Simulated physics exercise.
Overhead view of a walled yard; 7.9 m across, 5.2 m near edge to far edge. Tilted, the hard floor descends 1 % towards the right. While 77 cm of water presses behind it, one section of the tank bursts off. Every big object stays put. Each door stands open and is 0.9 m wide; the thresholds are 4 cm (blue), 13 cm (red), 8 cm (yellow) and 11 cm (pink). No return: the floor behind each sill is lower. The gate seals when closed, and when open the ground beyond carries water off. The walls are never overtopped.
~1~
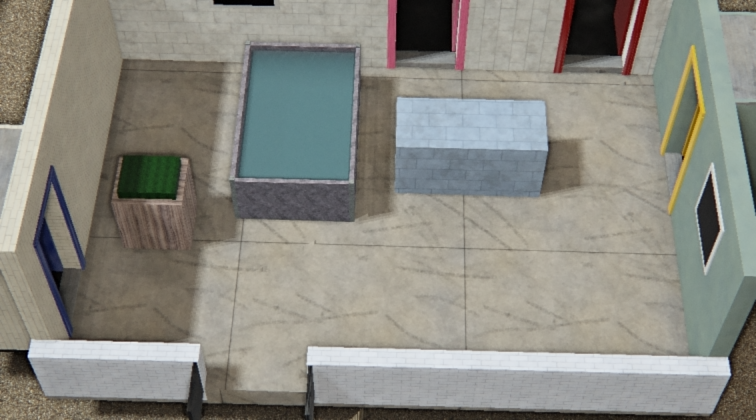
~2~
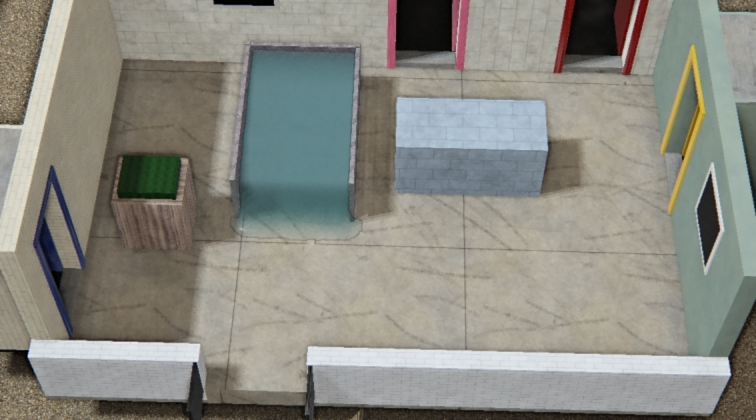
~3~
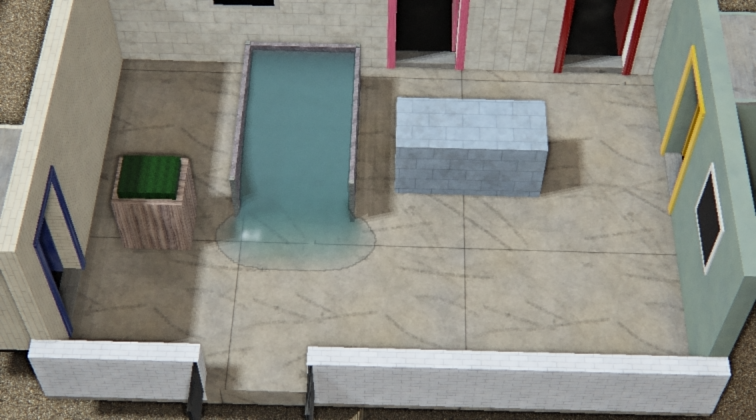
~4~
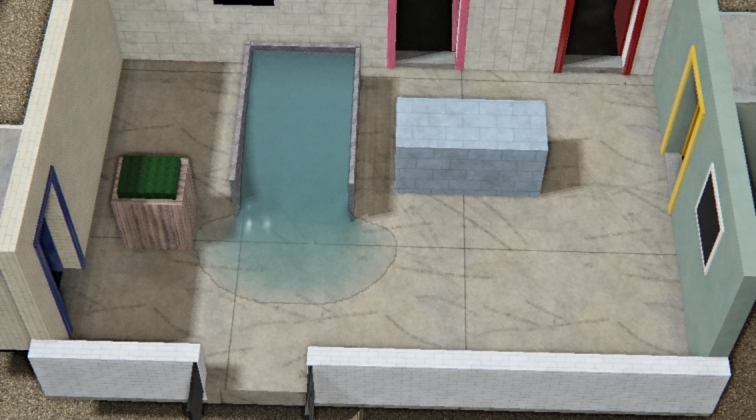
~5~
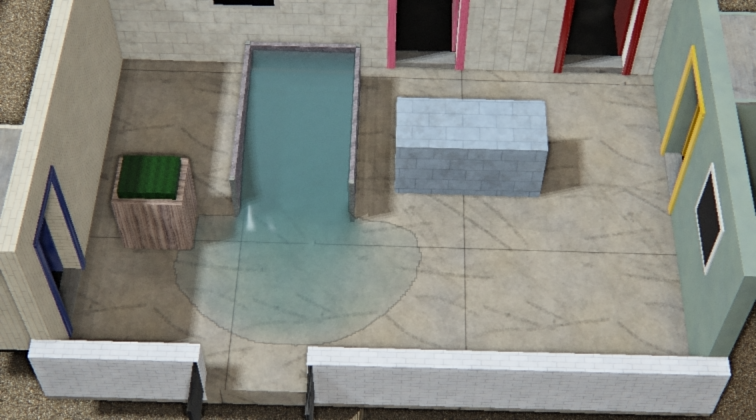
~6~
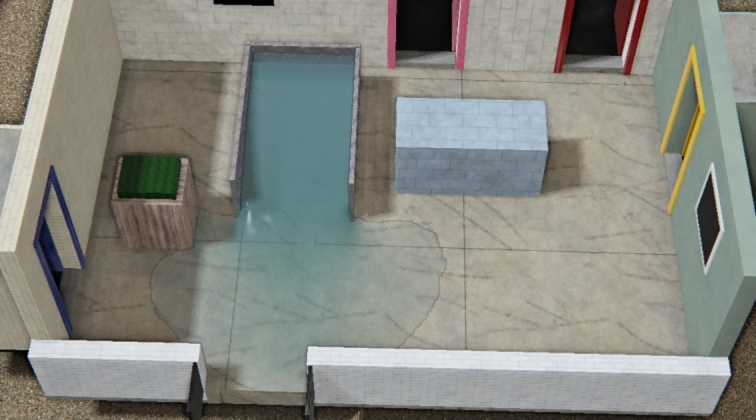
In the video, a walled yard holds a rectangular tank of still blue-green water beside a pale block and a green-topped box; the tank's near side gives way, and water pours out, spreading across the floor toward the front wall.
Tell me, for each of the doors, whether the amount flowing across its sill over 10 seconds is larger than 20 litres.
For 10 seconds: The blue door, larger; the red door, not larger; the yellow door, not larger; the pink door, not larger.
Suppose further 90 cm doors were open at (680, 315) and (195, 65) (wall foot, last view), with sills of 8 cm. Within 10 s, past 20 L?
In the order given, higher then lower.
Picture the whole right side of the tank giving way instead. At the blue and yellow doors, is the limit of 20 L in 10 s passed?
Against the limit, the blue door exceeds it and the yellow door exceeds it.
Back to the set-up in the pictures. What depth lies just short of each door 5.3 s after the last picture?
You'd see blue at 5 cm, red at 12 cm, yellow at 7 cm and pink at 0 cm.
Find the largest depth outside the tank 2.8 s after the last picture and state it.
Some 26 cm deep.
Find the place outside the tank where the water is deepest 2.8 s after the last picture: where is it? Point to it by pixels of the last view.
Location: Approx. (683, 386).
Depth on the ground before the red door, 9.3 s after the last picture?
8.5 cm.
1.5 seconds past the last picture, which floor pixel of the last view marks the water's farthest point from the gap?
Point: Roughly (668, 386).
Then, 0.7 s after the last picture water covers 30 % of the floor and is deepest (36 cm) near (323, 375); blue door not reached, red door not reached, yellow door not reached, pink door not reached.
Then, 1.5 s after the last picture water covers 35 % of the floor and is deepest (34 cm) near (65, 367); blue door 8 cm at the sill, 0 L in, red door not reached, yellow door not reached, pink door not reached.
Then, 2.8 s after the last picture water covers 50 % of the floor and is deepest (26 cm) near (683, 386); blue door 11 cm at the sill, 26 L in, red door not reached, yellow door not reached, pink door not reached.
Then, 5.3 s after the last picture water covers 75 % of the floor and is deepest (16 cm) near (644, 82); blue door 5 cm at the sill, 55 L in, red door 12 cm at the sill, 0 L in, yellow door 7 cm at the sill, 0 L in, pink door not reached.
Then, 9.3 s after the last picture water covers 95 % of the floor and is deepest (10 cm) near (654, 159); blue door 2 cm at the sill, 57 L in, red door 8 cm at the sill, 0 L in, yellow door 6 cm at the sill, 0 L in, pink door 5 cm at the sill, 0 L in.
